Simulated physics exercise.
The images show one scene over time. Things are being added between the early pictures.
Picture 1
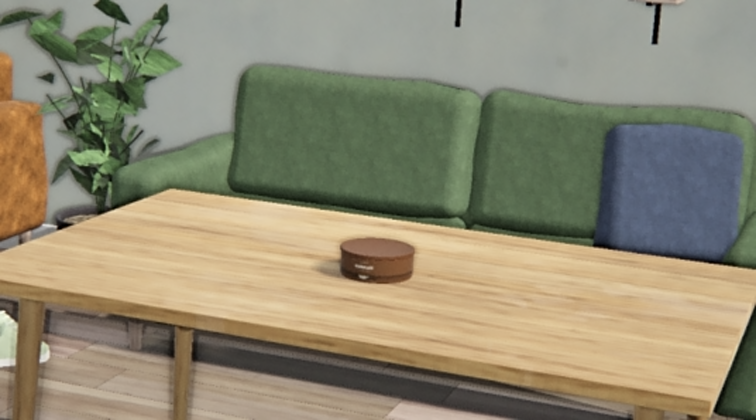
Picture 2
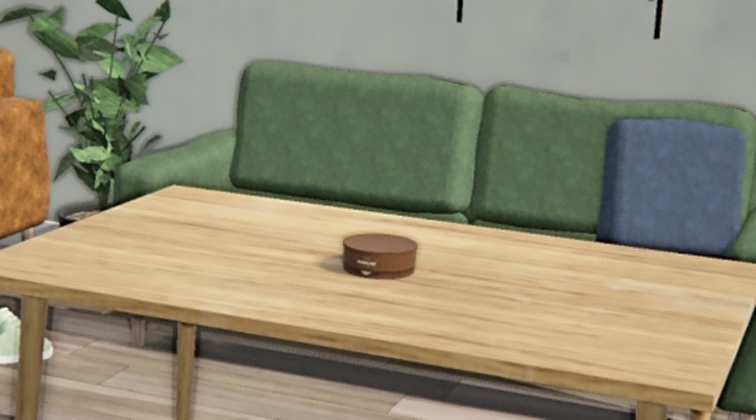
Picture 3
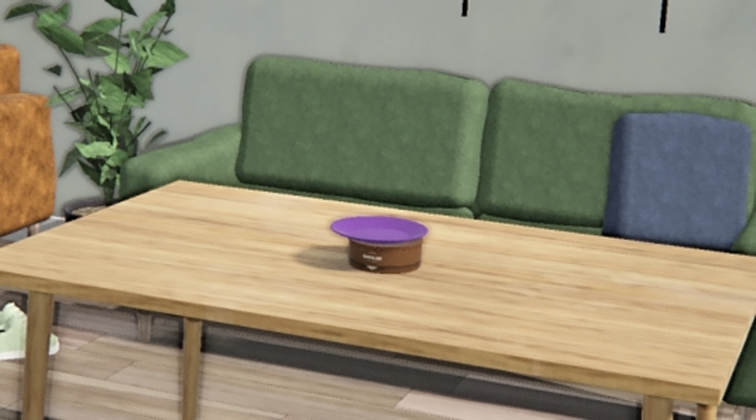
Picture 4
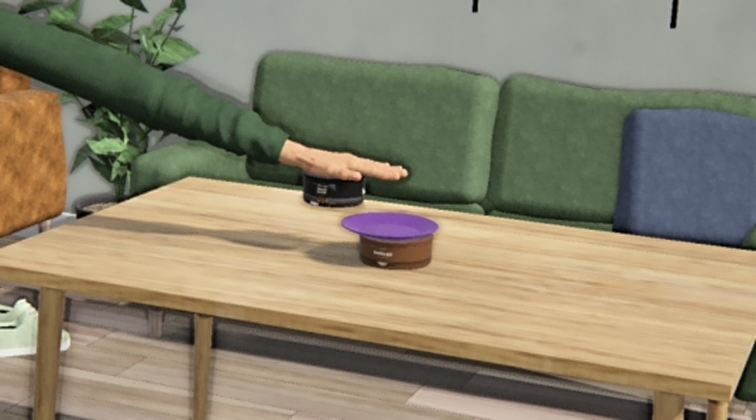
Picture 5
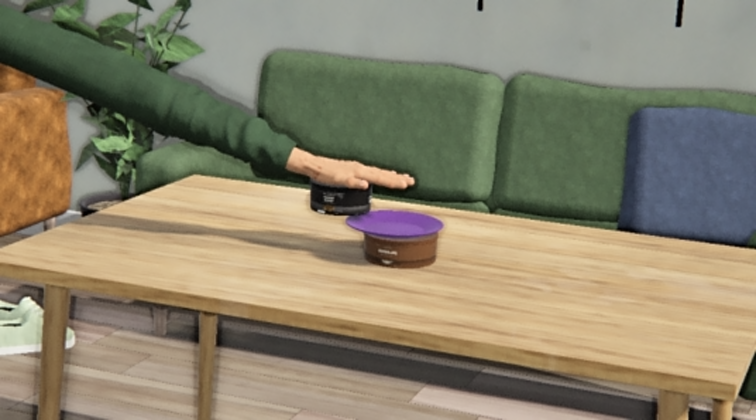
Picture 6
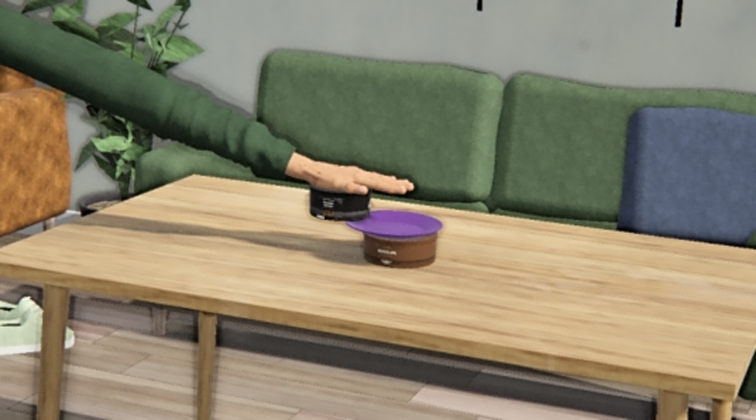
At the start, a brown tub sits alone on a wooden table before a green sofa. A flat purple disc then appears on top of it, and an arm in a green sleeve reaches in from the left, lowering a black tub onto the table behind the brown one, the hand still on it.
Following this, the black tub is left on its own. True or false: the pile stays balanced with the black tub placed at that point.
False.
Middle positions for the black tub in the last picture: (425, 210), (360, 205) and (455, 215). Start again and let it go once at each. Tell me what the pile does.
The pile does not fall at first, does not fall second and goes down third.
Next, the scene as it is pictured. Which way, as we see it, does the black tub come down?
Observed: The object is displaced in the leftward direction.
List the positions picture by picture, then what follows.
The last thing is not in view yet; brown tub (377, 260), in the first picture.
The last thing is not in view yet; brown tub (379, 256), in the second picture.
The last thing is not in view yet; brown tub (385, 251), in the third picture.
On its way; black tub (334, 186); brown tub (396, 247), in the fourth picture.
On its way; black tub (341, 195); brown tub (401, 245), in the fifth picture.
Set down, still held; black tub (340, 200); brown tub (400, 245), in the sixth picture.
Then, 0.30 s on from there, black tub now fallen.
Then, 0.50 s on from there, things are still on the move.
In the end, fallen, black tub; the other 2 unmoved. At the end, from the last picture's camera, black tub near (311, 217). The pile gives way.
